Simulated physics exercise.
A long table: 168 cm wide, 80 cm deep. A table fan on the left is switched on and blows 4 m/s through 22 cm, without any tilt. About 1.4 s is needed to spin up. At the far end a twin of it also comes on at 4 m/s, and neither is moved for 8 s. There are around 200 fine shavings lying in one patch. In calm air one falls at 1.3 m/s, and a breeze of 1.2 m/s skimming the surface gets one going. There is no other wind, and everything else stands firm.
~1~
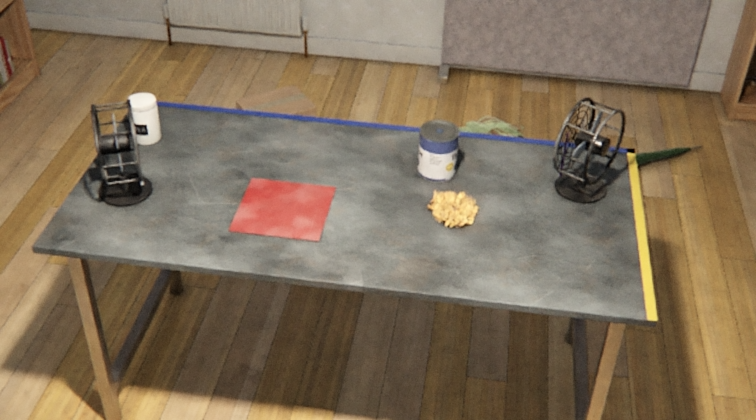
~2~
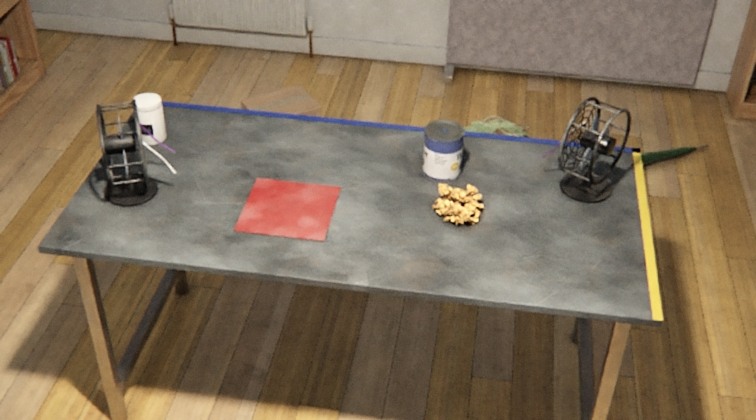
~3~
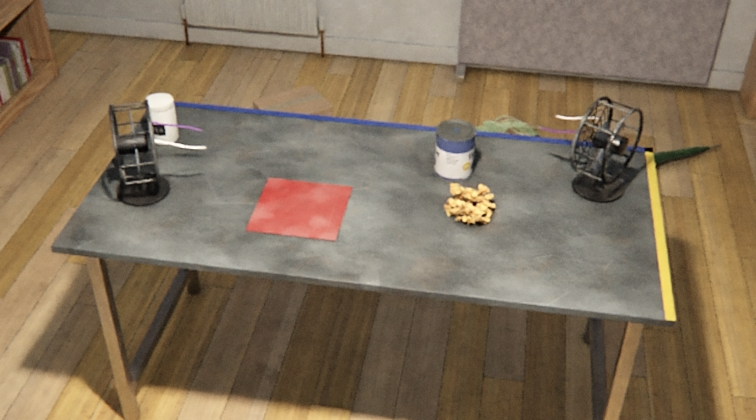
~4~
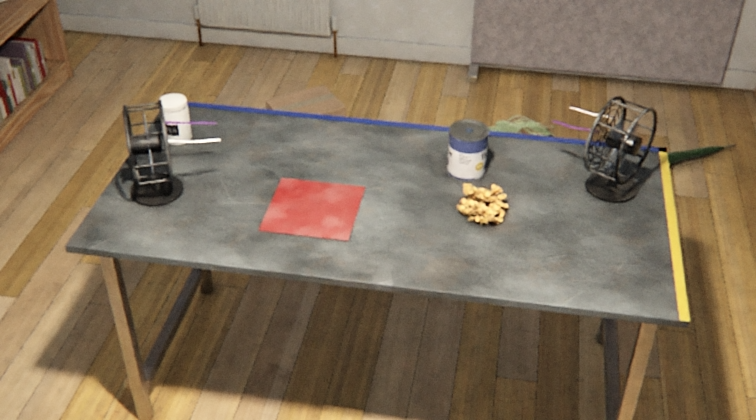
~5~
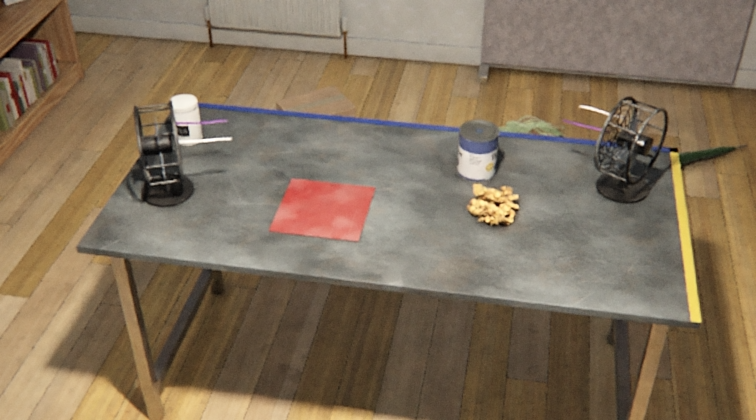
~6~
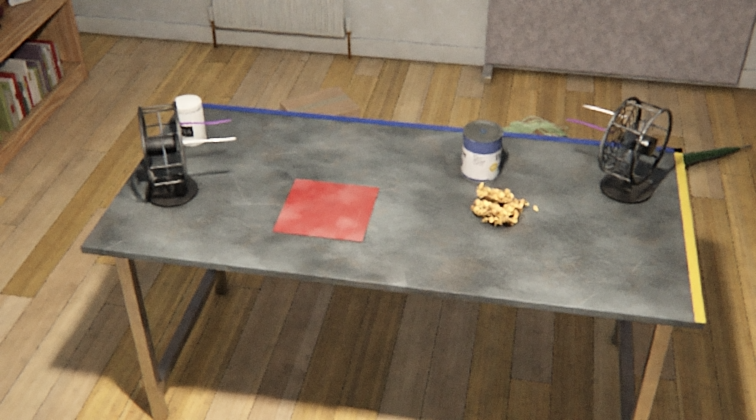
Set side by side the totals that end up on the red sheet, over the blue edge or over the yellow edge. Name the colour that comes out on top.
It is yellow.
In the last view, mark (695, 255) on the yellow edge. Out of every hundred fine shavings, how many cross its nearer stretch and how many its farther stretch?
About 60 % nearer and 1 % farther.
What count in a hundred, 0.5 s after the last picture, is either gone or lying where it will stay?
Roughly 0 % of them.
Then, 0.5 s after the last picture, 0 % are on the red sheet, 0 % over the blue edge and 0 % over the yellow edge; the middle of those left on the top is near (518, 234); 0 % are gone or lie where they will stay.
Then, 1.5 s after the last picture, 0 % are on the red sheet, 0 % over the blue edge and 37 % over the yellow edge; the middle of those left on the top is near (585, 293); 8 % are gone or lie where they will stay.
Then, 3.3 s after the last picture, 0 % are on the red sheet, 0 % over the blue edge and 58 % over the yellow edge; 94 % are gone or lie where they will stay.
Then, 6.9 s after the last picture, at the end, 0 % are on the red sheet, 0 % over the blue edge and 58 % over the yellow edge.
